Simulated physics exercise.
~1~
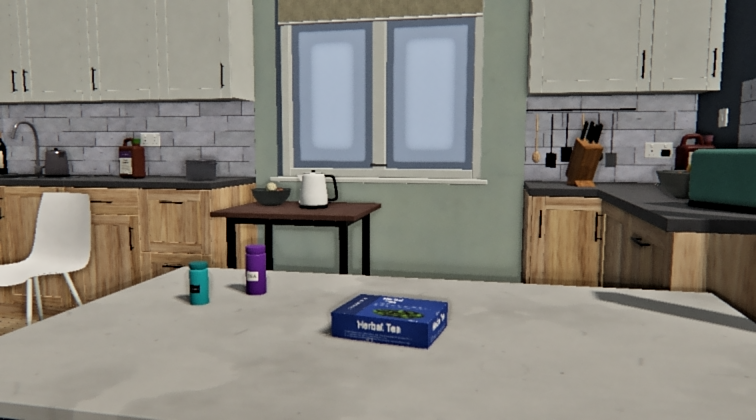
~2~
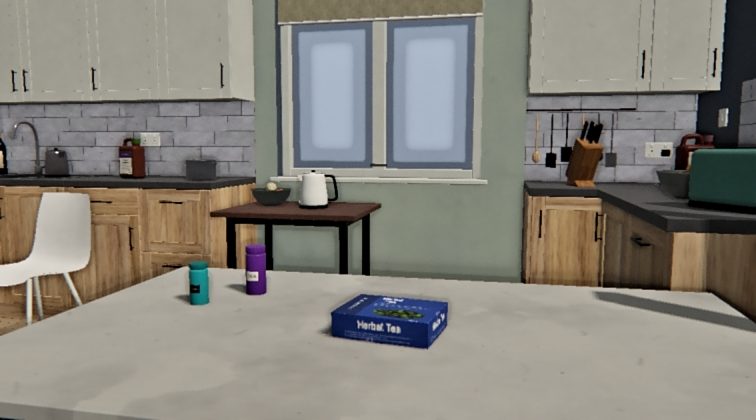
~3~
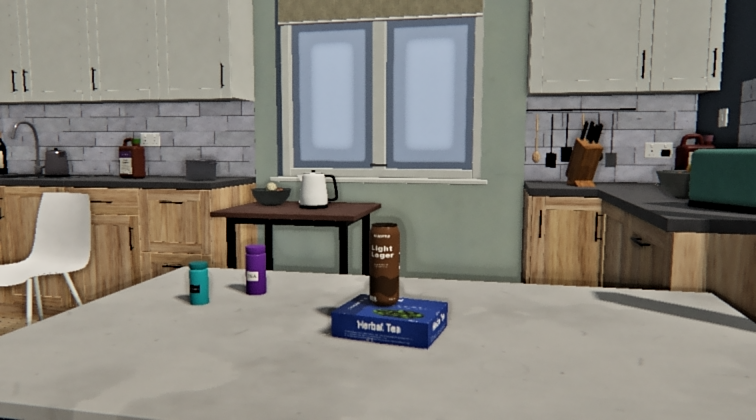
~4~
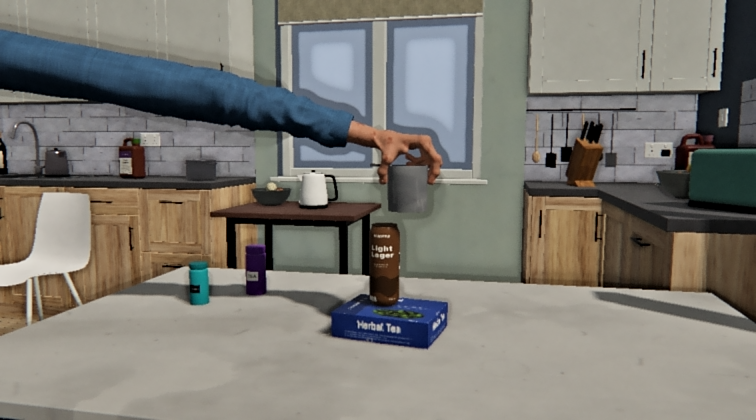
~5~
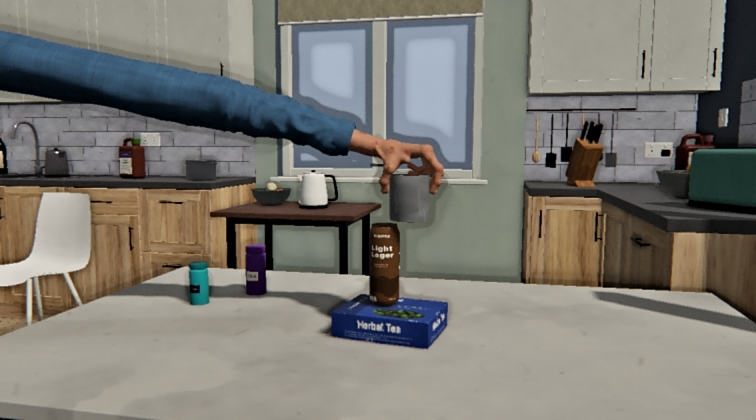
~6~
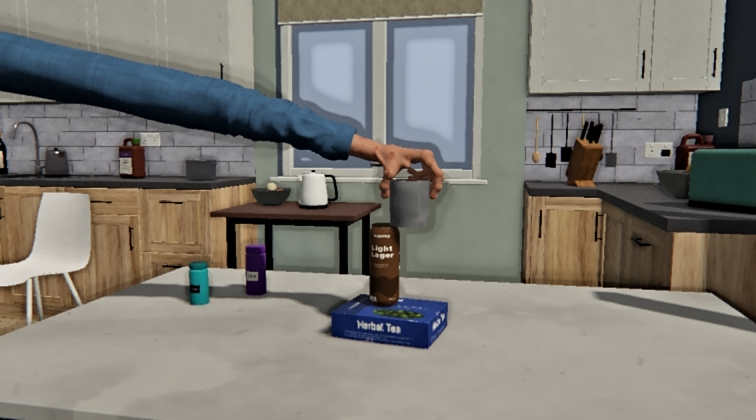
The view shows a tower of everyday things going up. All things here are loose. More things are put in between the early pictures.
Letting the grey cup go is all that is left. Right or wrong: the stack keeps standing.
Wrong, it comes down.
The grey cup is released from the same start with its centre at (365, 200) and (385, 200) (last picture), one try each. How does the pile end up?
First, it loses its balance; second, it holds.
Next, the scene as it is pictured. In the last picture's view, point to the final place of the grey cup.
The object winds up at approximately (435, 292).
Then, 0.30 s later than the last frame, grey cup now fallen.
Then, 0.40 s later than the last frame, things are still on the move.
Then, 1.60 s later than the last frame, nothing new.
When it is over, fallen, grey cup; the other 4 as before. End places, in pixels of the last picture, grey cup near (435, 292). The pile gives way.
